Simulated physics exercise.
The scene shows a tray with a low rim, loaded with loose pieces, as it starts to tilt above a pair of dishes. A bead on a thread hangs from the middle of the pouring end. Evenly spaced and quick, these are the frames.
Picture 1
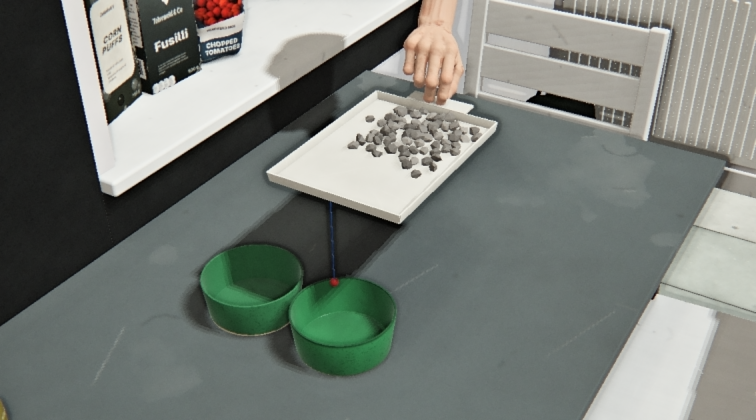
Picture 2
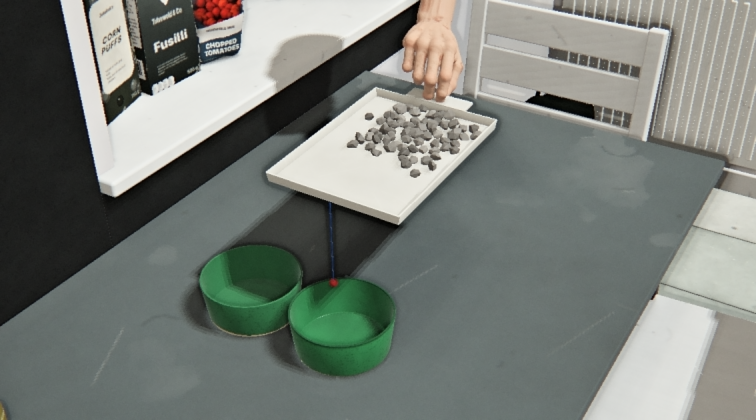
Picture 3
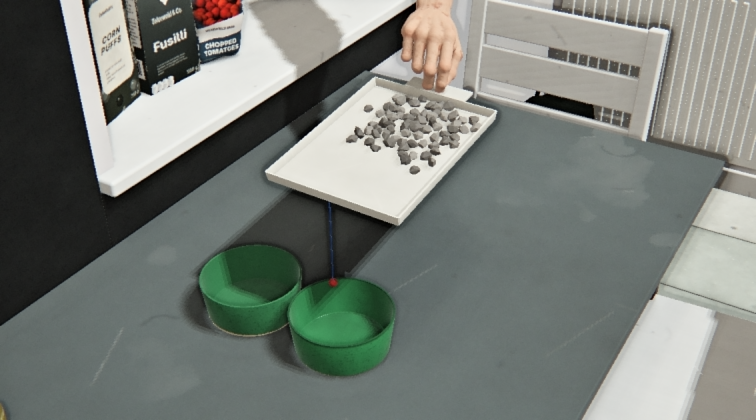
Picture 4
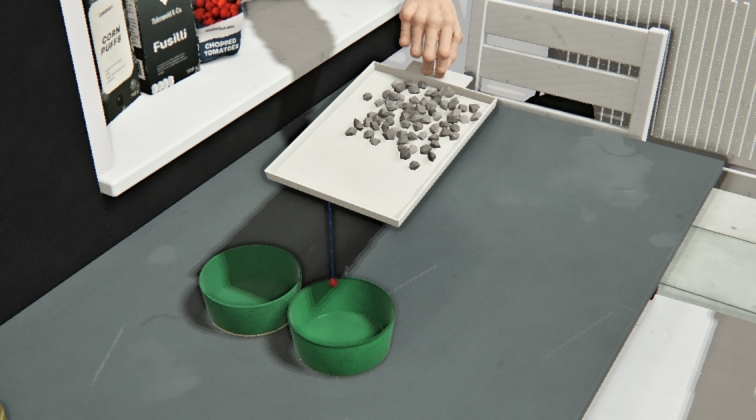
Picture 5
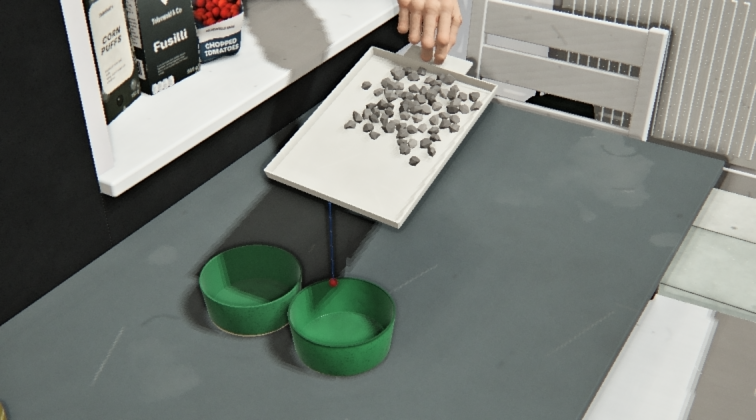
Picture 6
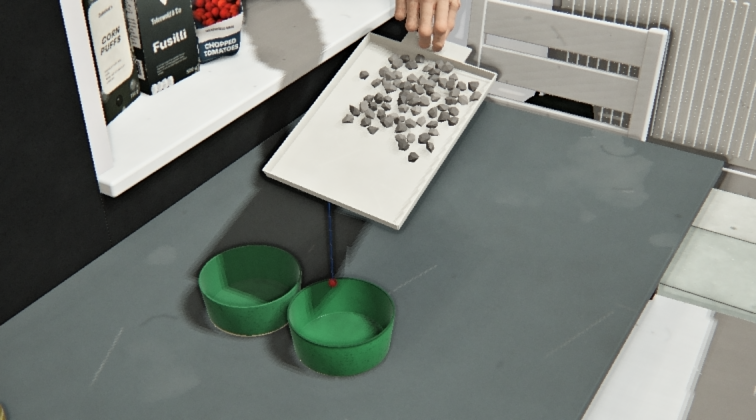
A pale, low-rimmed tray of grey gravel tilts above a dark grey table in a kitchen-like room, seen from above at an angle by a still camera. Two green dishes sit side by side below, near a red bead on a dark thread, with packages on a white shelf at upper left. A hand raises the tray's far end, gradually steepening it, its right near corner lowest.
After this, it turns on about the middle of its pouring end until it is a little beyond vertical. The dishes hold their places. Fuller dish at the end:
Right.
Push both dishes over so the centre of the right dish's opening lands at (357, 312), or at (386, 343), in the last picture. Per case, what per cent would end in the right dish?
Trial 1 about 50 %, trial 2 about 70 %.
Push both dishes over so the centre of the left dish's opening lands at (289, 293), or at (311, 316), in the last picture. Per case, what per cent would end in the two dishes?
80 and 80 in a hundred, in turn.
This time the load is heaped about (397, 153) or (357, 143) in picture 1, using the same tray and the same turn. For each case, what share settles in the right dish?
Roughly 70 per cent, then roughly 70 per cent.
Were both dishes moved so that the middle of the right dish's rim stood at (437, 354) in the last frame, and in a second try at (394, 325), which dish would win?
In the first try it's the left-side dish, and in the second it's the right-side dish.
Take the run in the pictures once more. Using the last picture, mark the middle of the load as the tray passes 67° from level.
The load is centred around (369, 210).
Soon, tray tipped steeply; most on the tray; about a quarter in the air.
A while on, tray tipped past a quarter turn; a small part on the tray; about half in the right dish; about half outside both; a small part in the air.
Towards the end, tray tipped past a quarter turn; about half in the right dish; about half outside both.
Finally, tray tipped past a quarter turn; about half in the right dish; none in the left dish; about half outside both.
